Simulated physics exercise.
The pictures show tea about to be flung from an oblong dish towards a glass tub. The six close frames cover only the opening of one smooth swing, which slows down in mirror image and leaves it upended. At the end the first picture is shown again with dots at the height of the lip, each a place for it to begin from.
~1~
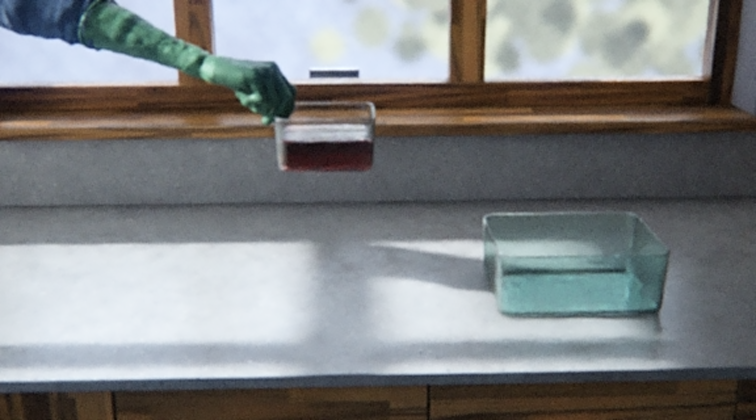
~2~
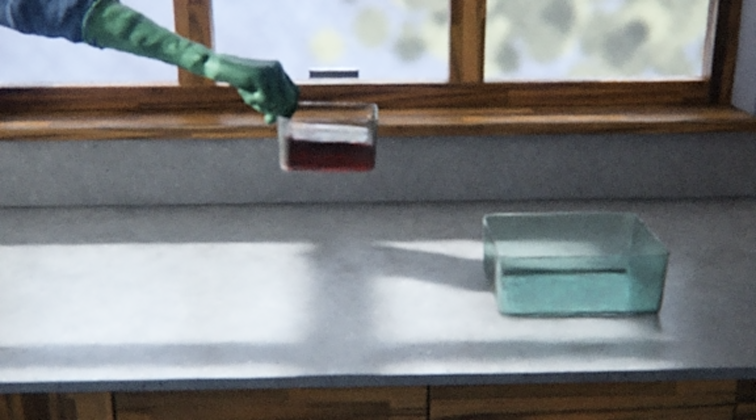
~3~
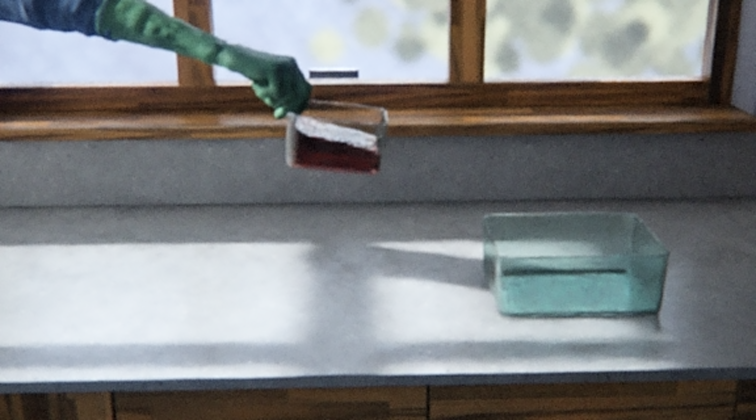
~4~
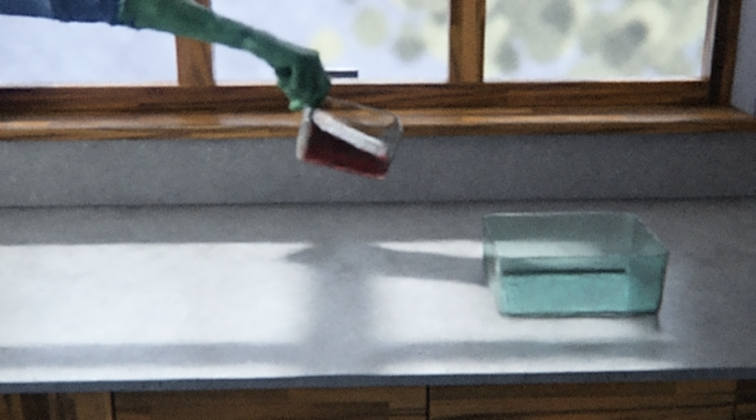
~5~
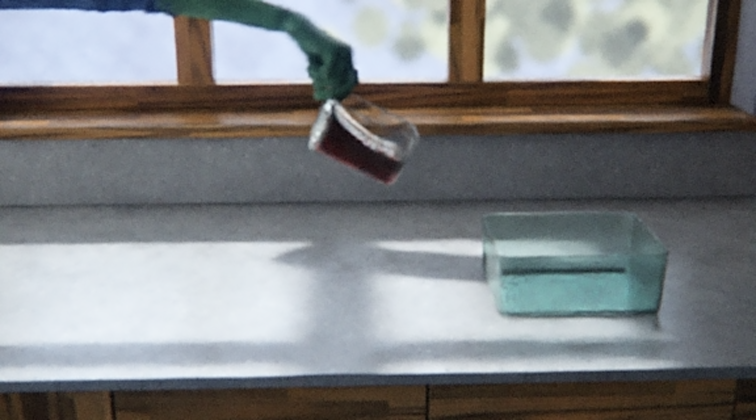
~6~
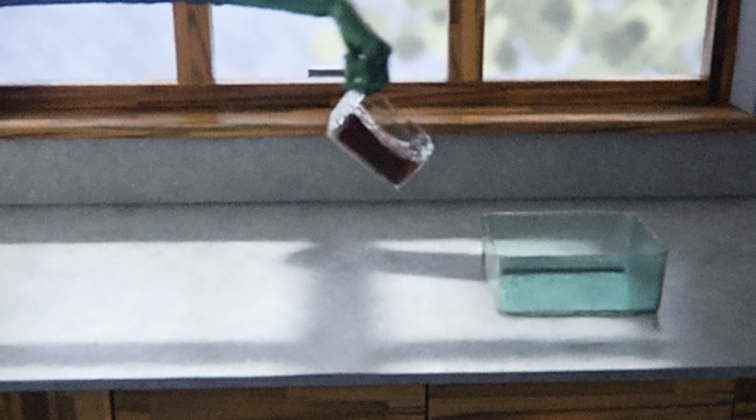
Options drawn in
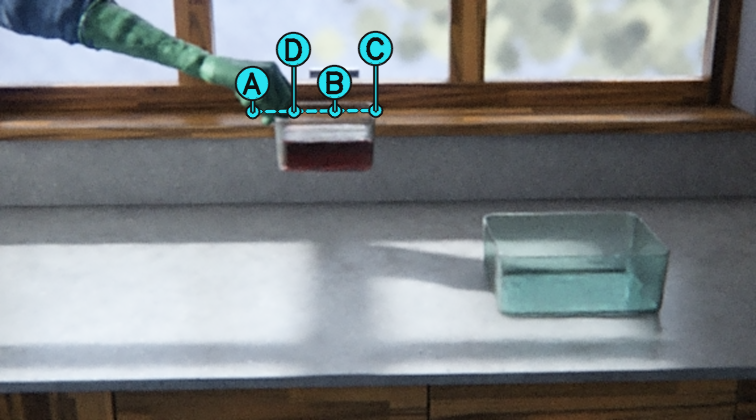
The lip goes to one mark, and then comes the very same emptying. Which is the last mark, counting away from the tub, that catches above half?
Take B.
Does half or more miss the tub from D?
Yes, it does.
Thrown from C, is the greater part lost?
No, that is safe.
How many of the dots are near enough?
Two of the four.
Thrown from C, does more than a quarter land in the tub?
Yes, it does.
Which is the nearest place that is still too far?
Place D.
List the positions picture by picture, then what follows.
In the first picture, upright, lip at (372, 110); tub from (498, 314) to (661, 311); nothing has left yet.
In the second picture, upright, lip at (375, 111); nothing has left yet.
In the third picture, tipped about 6°, lip at (385, 116); nothing has left yet.
In the fourth picture, tipped about 15°, lip at (399, 123); nothing has left yet.
In the fifth picture, tipped about 27°, lip at (416, 132); nothing has left yet.
In the sixth picture, tipped about 41°, lip at (431, 144); nothing has left yet.
On the marked copy, A at (252, 111); B at (334, 110); C at (375, 110); D at (293, 111).
With A, about 0 % lands in the tub, 98 % falls short.
With B, about 71 % lands in the tub, 19 % falls short and 10 % goes beside or beyond.
With C, about 73 % lands in the tub, 6 % falls short and 20 % goes beside or beyond.
With D, about 20 % lands in the tub, 74 % falls short and 6 % goes beside or beyond.
